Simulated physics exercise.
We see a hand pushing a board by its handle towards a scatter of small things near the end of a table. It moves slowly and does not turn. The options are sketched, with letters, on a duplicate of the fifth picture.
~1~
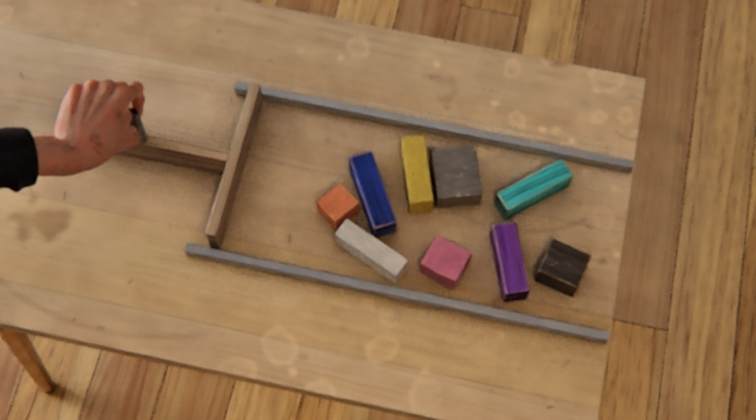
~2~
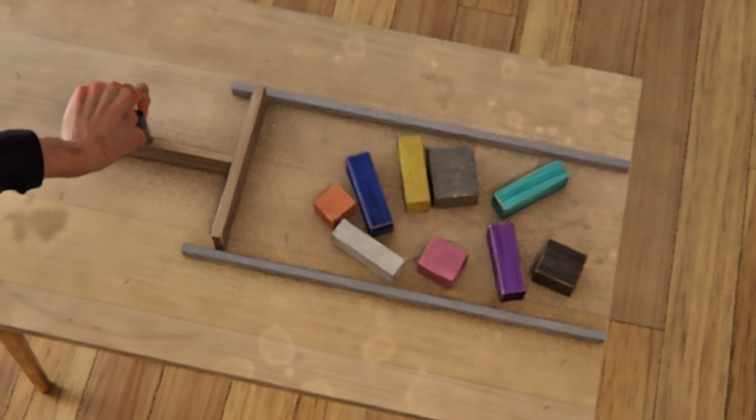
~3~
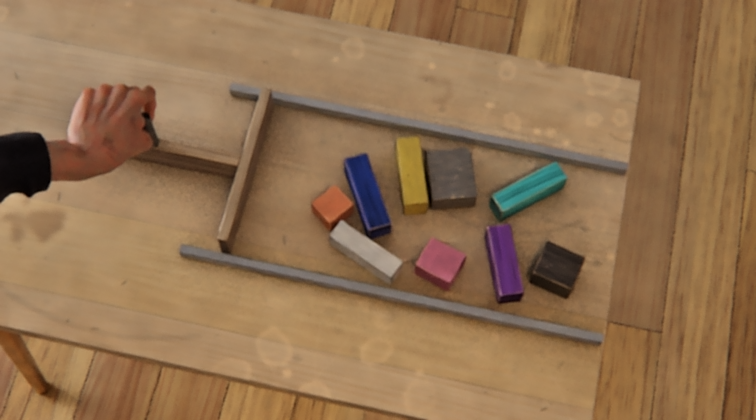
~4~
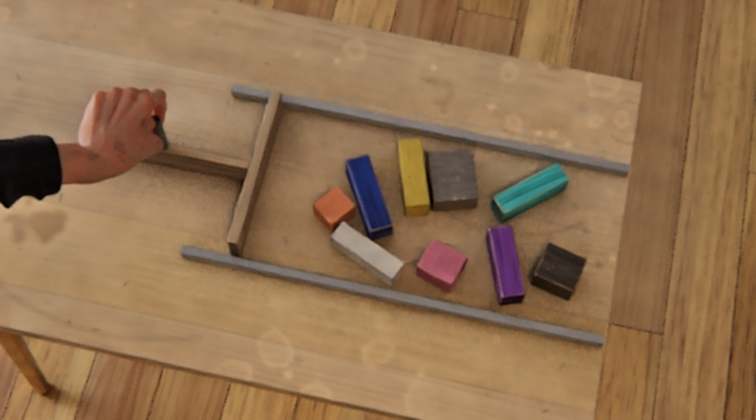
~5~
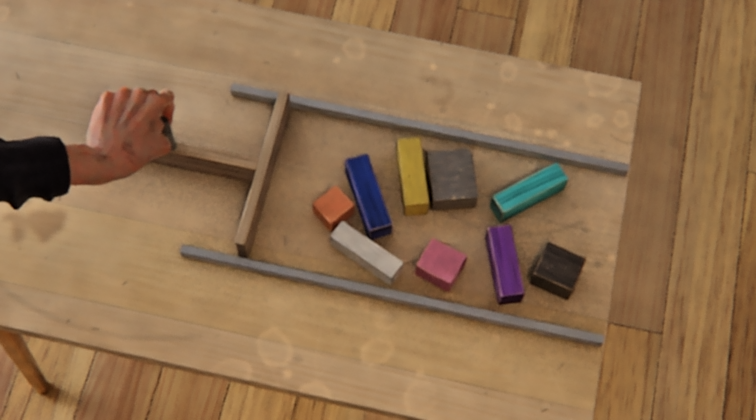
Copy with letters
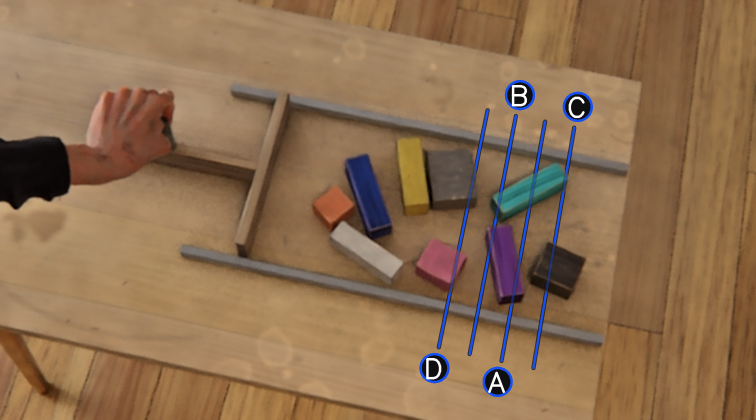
A hand slowly slides a wooden board a short way right toward scattered coloured blocks.
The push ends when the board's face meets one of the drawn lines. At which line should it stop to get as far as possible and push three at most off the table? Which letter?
A is the last line within the limit.
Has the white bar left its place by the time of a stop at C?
Yes.
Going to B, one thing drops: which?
The black block.
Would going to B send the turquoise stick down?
By then, no.
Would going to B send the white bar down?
No.
On the copy, A at (524, 236); B at (494, 230); C at (555, 242); D at (464, 223).
On A. First, board (357, 185); white bar (403, 263); pink block (446, 263).
Then, board (451, 205); black block (601, 280); purple stick (567, 279).
Finally, board (524, 220); black block over the edge; purple stick over the edge; three fallen.
By contrast, B is within the limit but short; C drops four; D is within the limit but short.
